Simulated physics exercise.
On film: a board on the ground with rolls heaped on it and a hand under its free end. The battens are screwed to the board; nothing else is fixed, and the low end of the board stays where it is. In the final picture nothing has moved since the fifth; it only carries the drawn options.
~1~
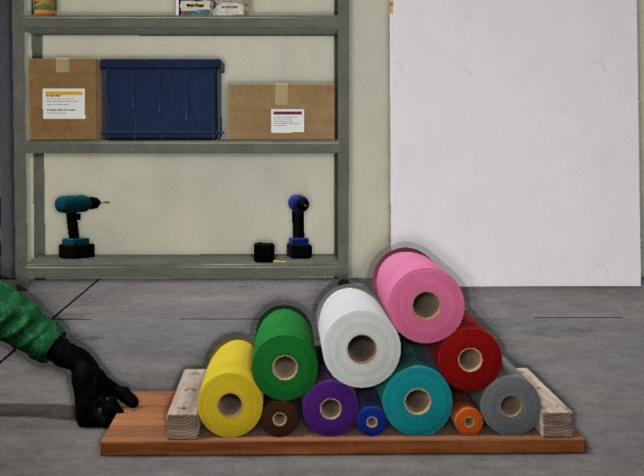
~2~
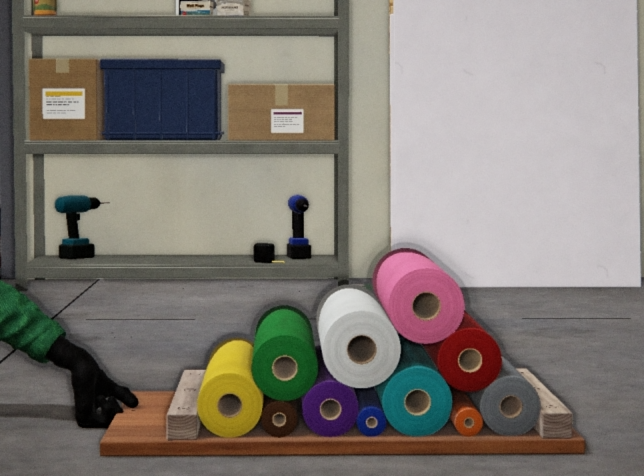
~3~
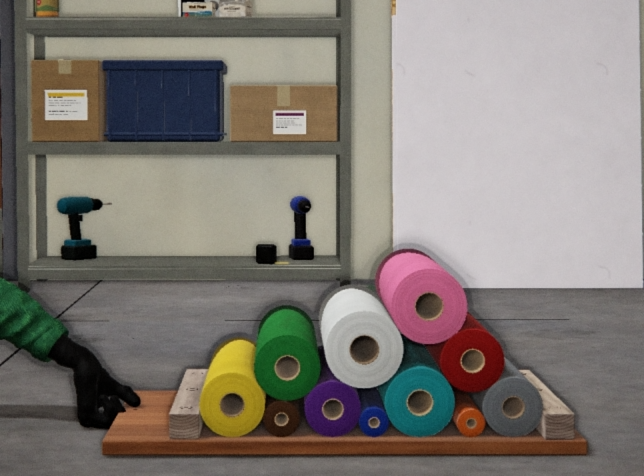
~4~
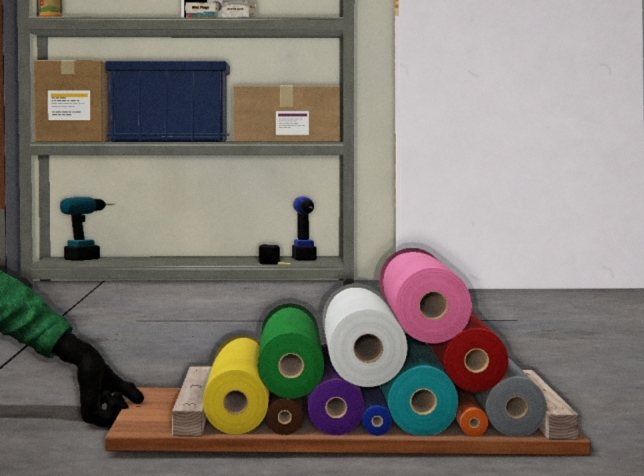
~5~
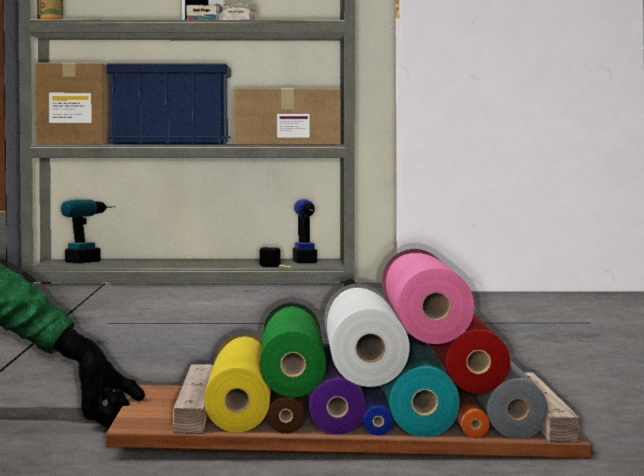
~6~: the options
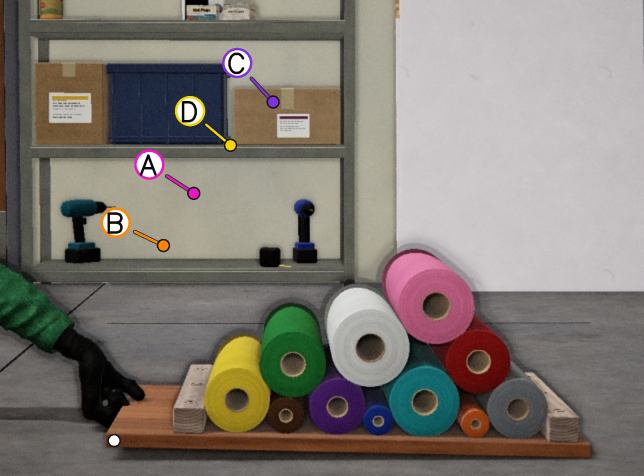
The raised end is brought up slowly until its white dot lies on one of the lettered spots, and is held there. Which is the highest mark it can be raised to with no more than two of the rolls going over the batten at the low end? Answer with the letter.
Mark D is as high as it can go.
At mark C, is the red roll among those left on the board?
The red roll: No.
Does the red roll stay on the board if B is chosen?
Yes.
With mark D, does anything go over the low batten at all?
Yes.
On the marked copy, A at (194, 193); B at (163, 245); C at (273, 102); D at (231, 145); the white dot at (114, 440).
Following D. Soon after the start, board at 21°.
Later, board at 40°.
In the end, board at 40°, two over the low batten (red, pink).
As for the rest, A none over the low batten; B none over the low batten; C four over the low batten (green, red, white, pink).
